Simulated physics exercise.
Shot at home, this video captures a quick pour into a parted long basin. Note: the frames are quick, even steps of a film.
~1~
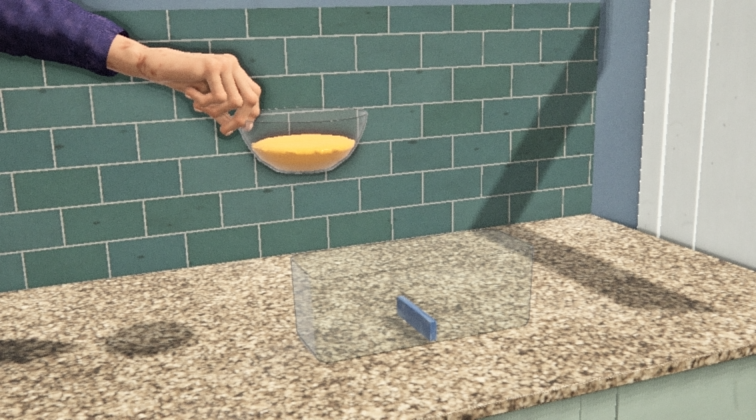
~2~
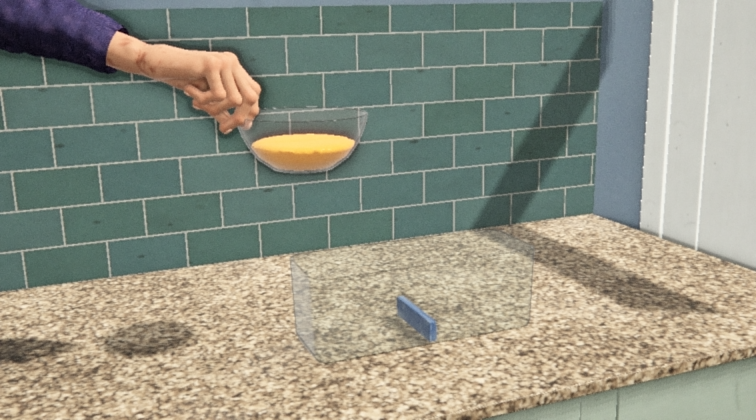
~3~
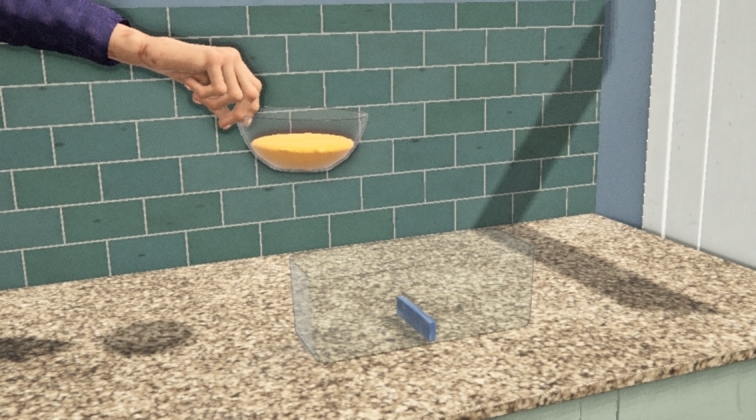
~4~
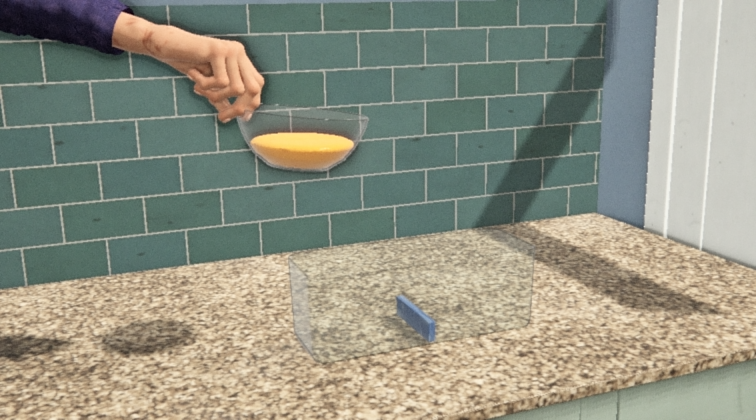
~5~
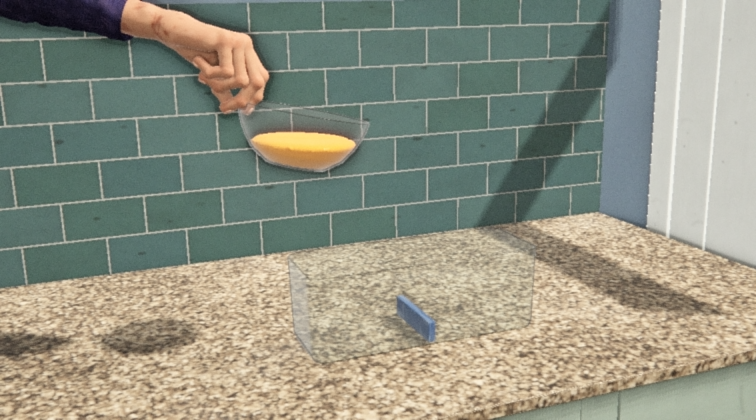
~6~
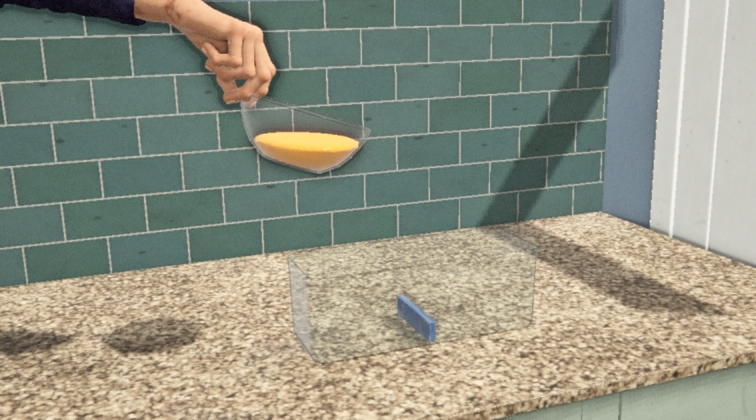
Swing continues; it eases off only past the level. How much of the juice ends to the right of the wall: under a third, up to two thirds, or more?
The right of the wall is going to lack a full third.
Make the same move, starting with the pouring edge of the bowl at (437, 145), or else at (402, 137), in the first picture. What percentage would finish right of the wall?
Roughly 90 % the first time and roughly 65 % the second.
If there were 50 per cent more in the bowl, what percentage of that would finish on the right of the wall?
About 30 %.
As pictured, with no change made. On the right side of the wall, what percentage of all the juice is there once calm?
Close to 10 percent.
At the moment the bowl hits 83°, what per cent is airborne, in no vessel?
Around 55 %.
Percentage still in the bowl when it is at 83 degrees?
Near 25 in a hundred still remains.
A moment on, the bowl is tipped on its side and 24 per cent is still to pour, 21 is left of the wall and 0 right of it.
Next, the bowl is tipped right over and 0 per cent is still to pour, 91 is left of the wall and 6 right of it.
Then the bowl is tipped right over and 0 per cent is still to pour, 89 is left of the wall and 9 right of it.
Later the bowl is tipped right over and 0 per cent is still to pour, 89 is left of the wall and 9 right of it.
At rest 89 per cent lies left of the wall, 9 right of it and 2 outside.
